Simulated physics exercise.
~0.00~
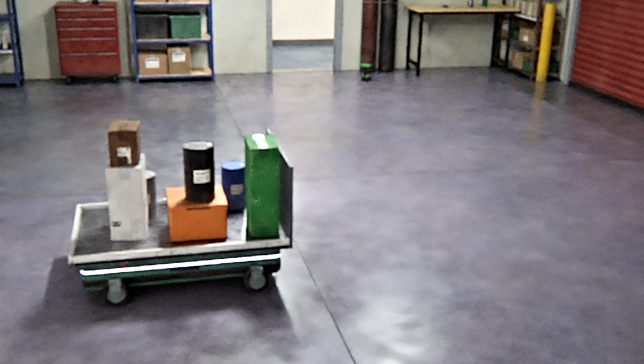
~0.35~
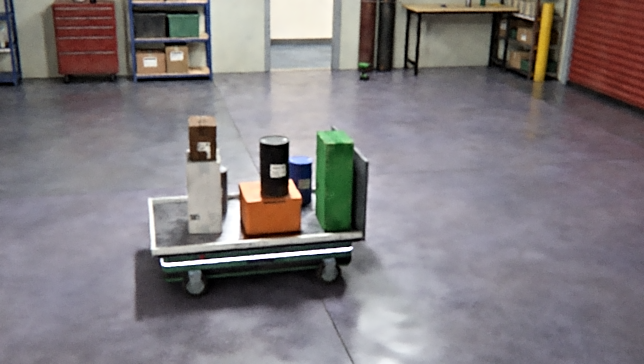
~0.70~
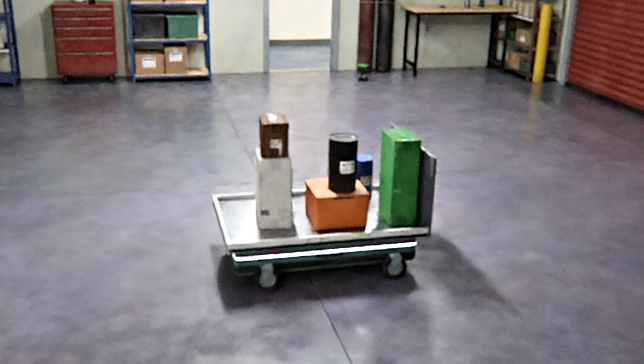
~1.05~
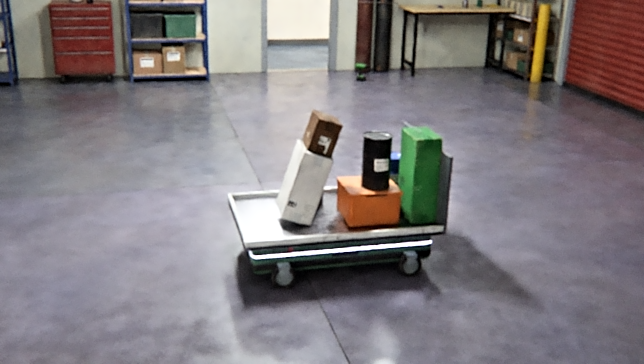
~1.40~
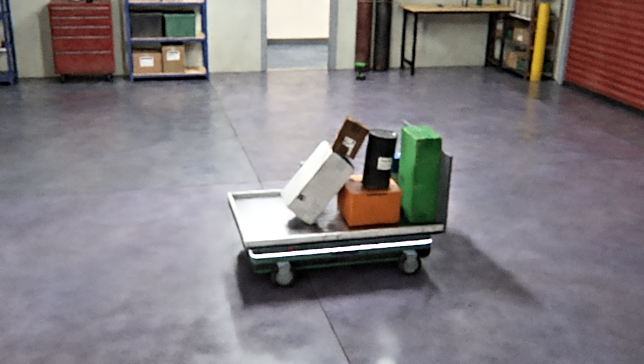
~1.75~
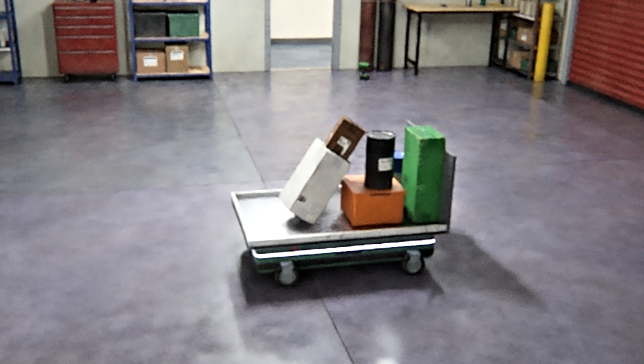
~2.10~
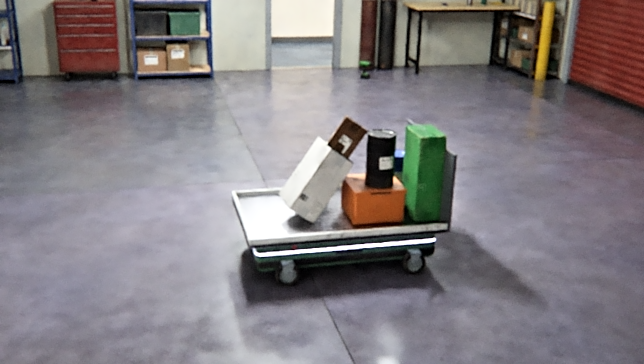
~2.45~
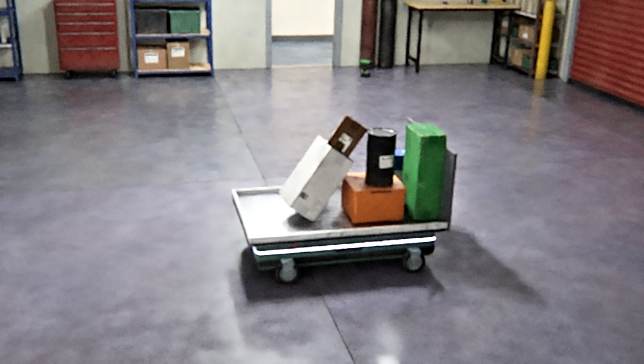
The footage shows a flat cart loaded with boxes and canisters rolling right across a workshop floor and stopping, whereupon the white box and the brown parcel on top of it tip right and come to rest leaning toward the orange tote and black canister, still on the deck.
